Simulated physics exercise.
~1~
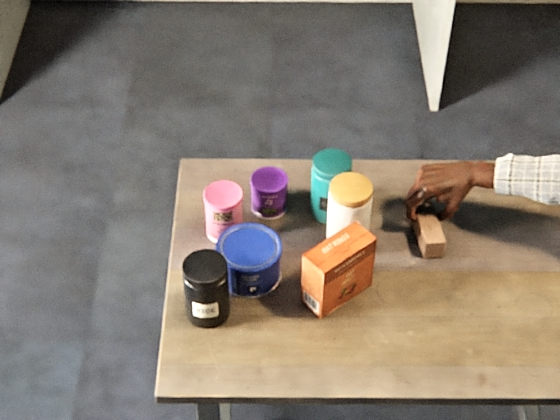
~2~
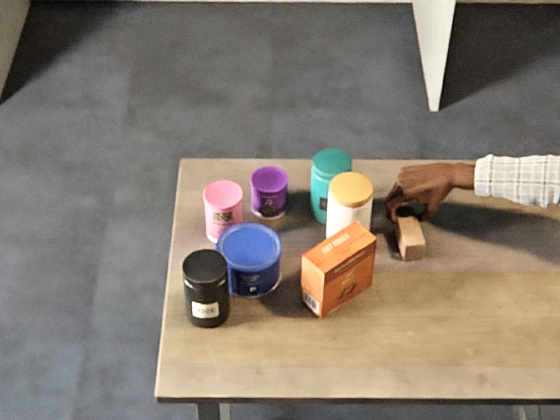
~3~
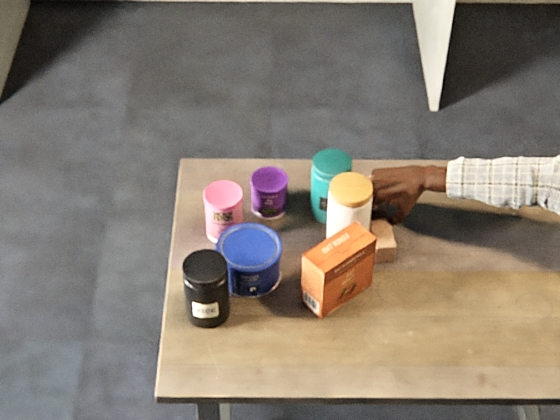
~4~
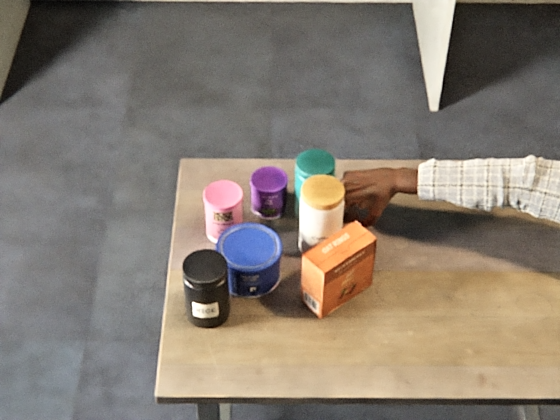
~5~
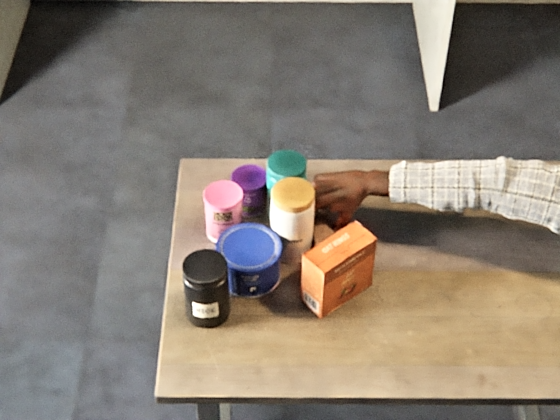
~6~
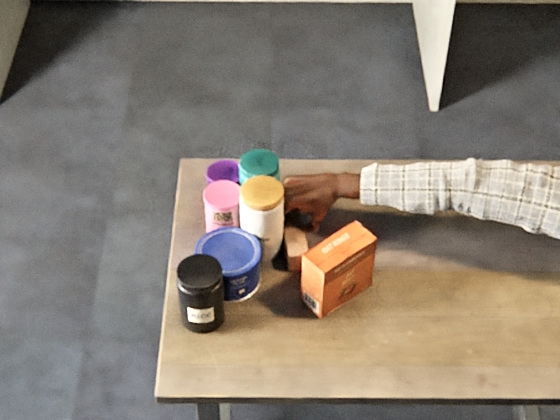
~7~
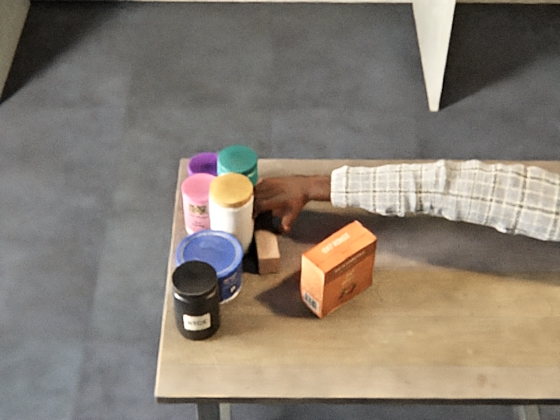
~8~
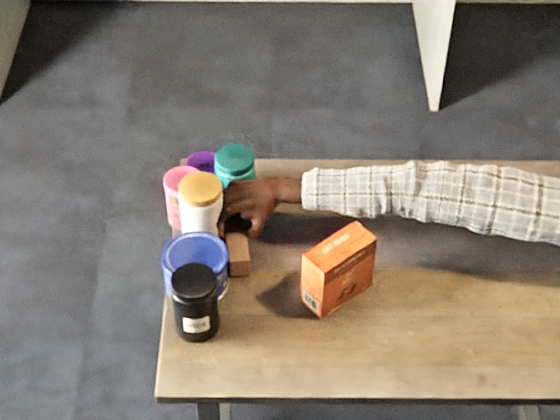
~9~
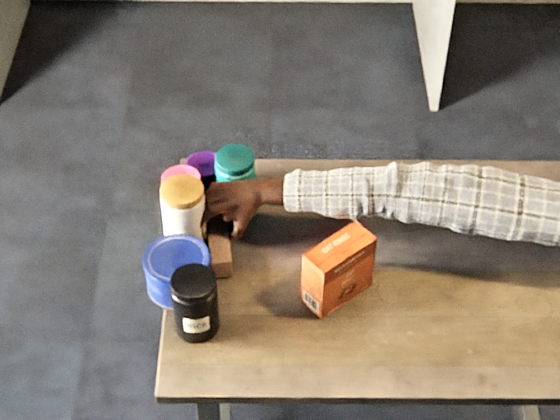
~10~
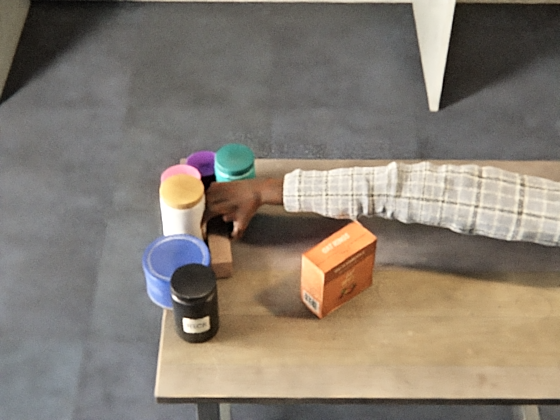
The footage shows a hand sliding a wooden block leftward across a table, pushing upright white and turquoise jars into purple, pink, blue and black containers until they crowd the left edge, all still on the table, while the orange packet stays in place.
